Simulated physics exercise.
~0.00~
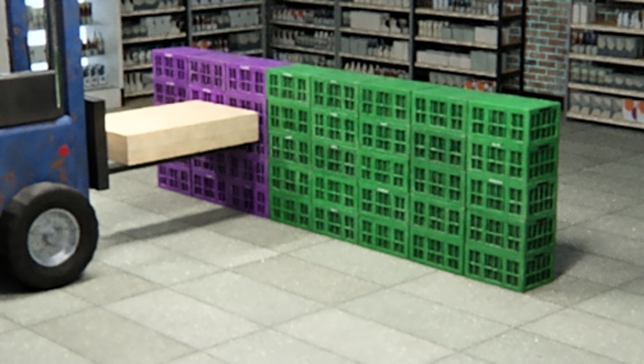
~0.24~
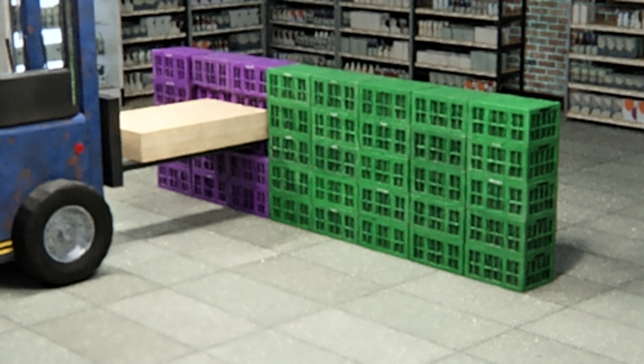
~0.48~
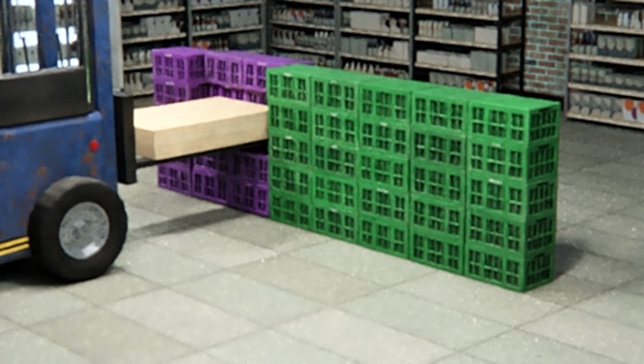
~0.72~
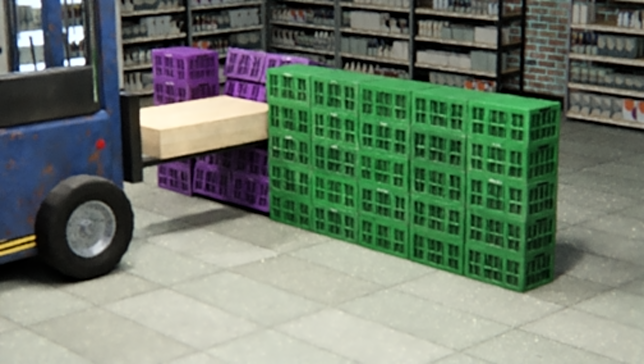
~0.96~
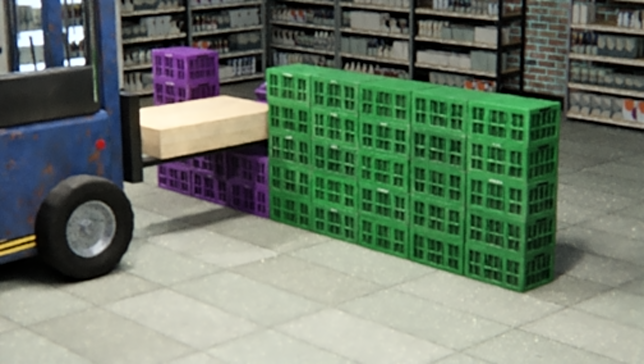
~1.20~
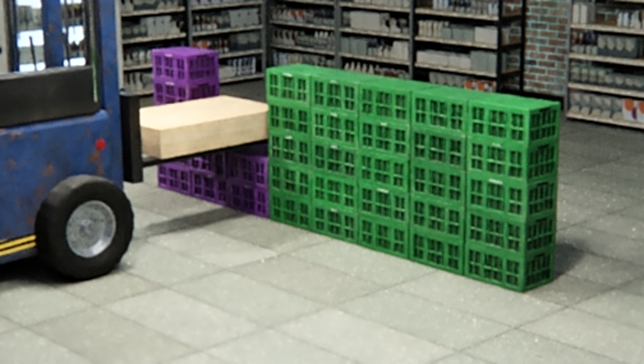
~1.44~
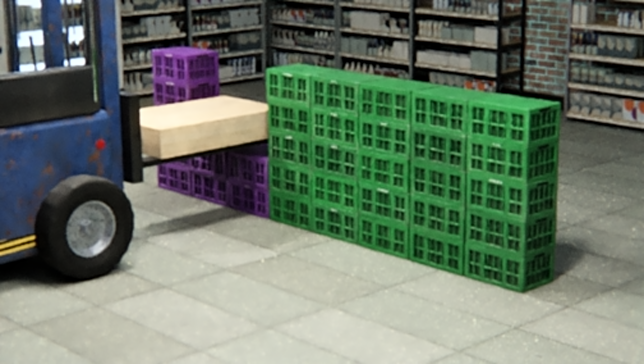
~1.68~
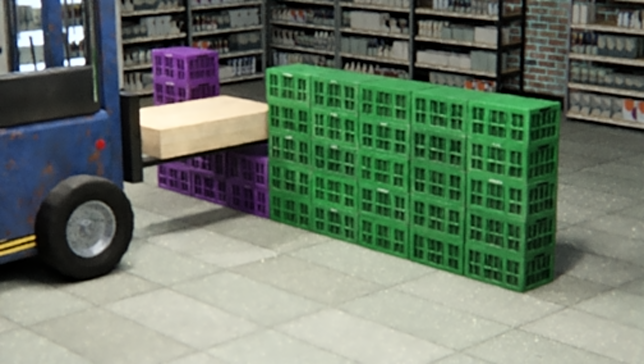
In the video, a blue forklift carrying a pale box on raised forks moves right toward a wall of purple and green crates, pushing some upper purple crates until they tip and drop out of view, while the lower purple crates, one taller purple column and the green section remain standing.
